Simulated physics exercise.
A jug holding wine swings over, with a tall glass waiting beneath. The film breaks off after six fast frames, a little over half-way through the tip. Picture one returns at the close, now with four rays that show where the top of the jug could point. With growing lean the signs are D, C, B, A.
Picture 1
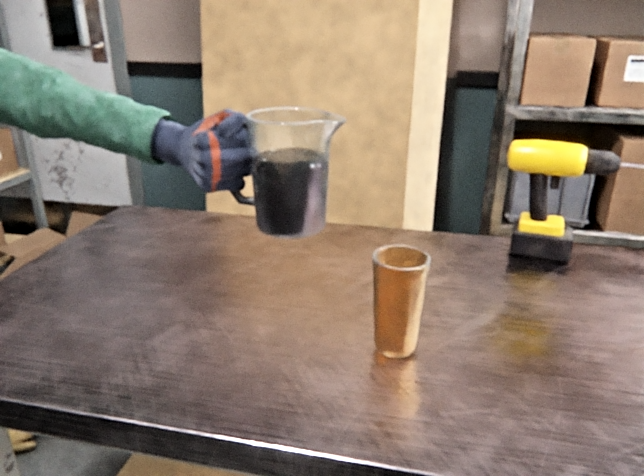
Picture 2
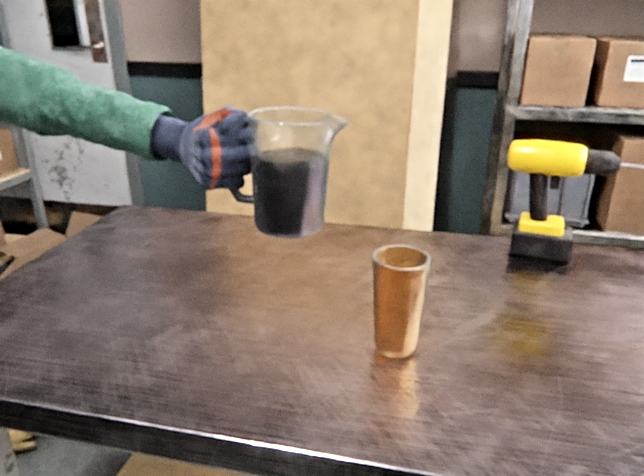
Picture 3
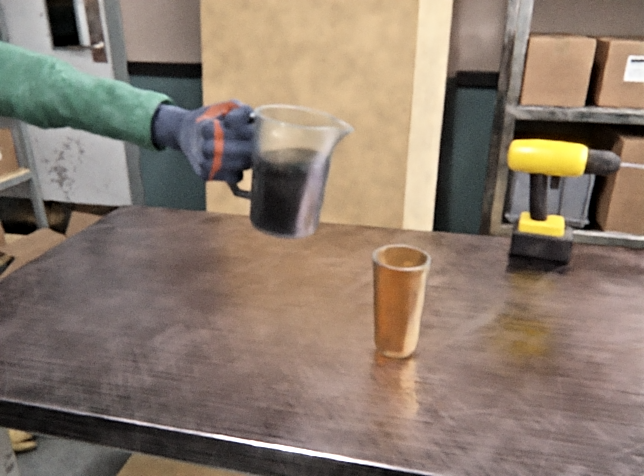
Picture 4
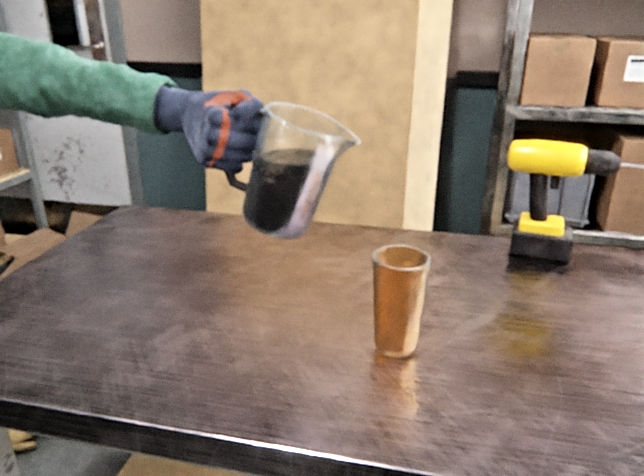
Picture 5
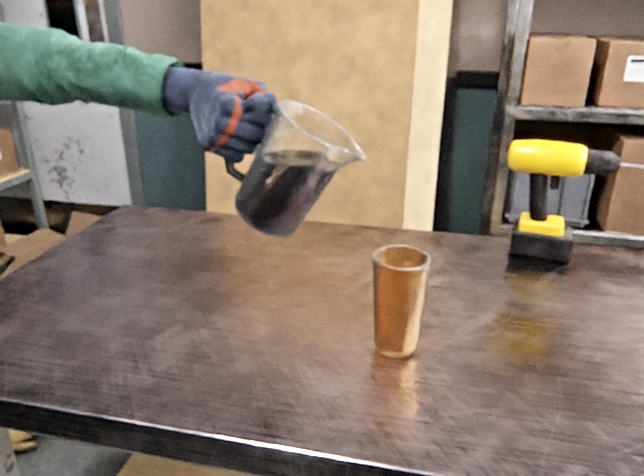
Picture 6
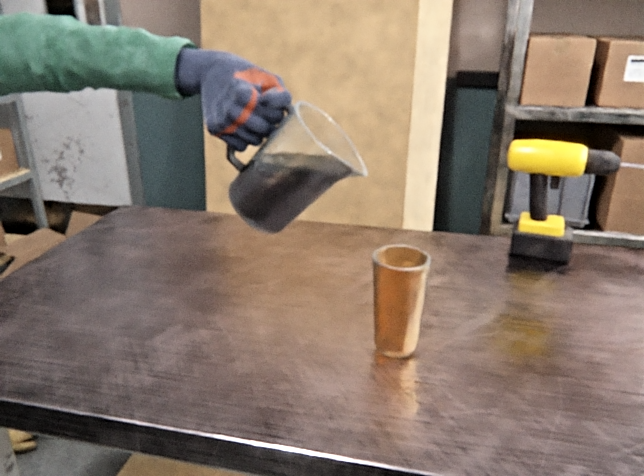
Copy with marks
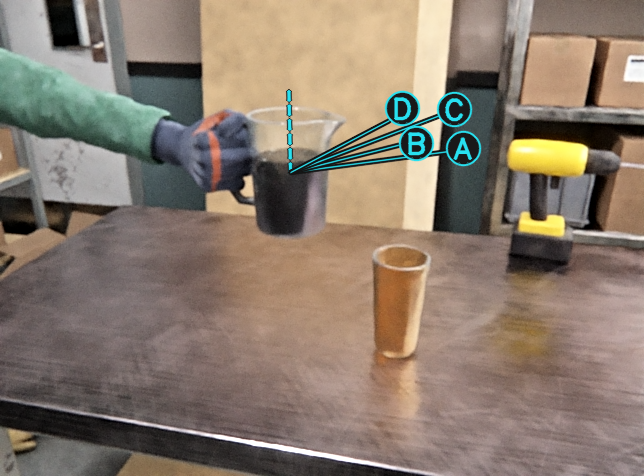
A gloved hand steadily tilts a jug of dark liquid rightward above a tall glass.
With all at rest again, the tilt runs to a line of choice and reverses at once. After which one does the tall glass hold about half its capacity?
Tilt C.
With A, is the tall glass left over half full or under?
Over.
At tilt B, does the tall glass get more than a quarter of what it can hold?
Yes, it does.
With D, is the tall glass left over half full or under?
Under half.
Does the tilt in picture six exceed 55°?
No.
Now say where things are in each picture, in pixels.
Upright, lip at (344, 120); rim of the tall glass round (401, 256); nothing has left yet, in the first frame.
Tipped about 2°, lip at (346, 123); nothing has left yet, in the second frame.
Tipped about 9°, lip at (352, 130); nothing has left yet, in the third frame.
Tipped about 18°, lip at (359, 142); nothing has left yet, in the fourth frame.
Tipped about 30°, lip at (364, 157); nothing has left yet, in the fifth frame.
Tipped about 43°, lip at (366, 174); nothing has left yet, in the sixth frame.
In cyan, A at (447, 151); B at (398, 145); C at (438, 116); D at (389, 120).
If A is chosen, the tall glass ends with about 90 % of what it can hold; 4 % of the wine is spilt.
If B is chosen, the tall glass ends with about 73 % of what it can hold.
If C is chosen, the tall glass ends with about 51 % of what it can hold.
If D is chosen, the tall glass ends with about 32 % of what it can hold.
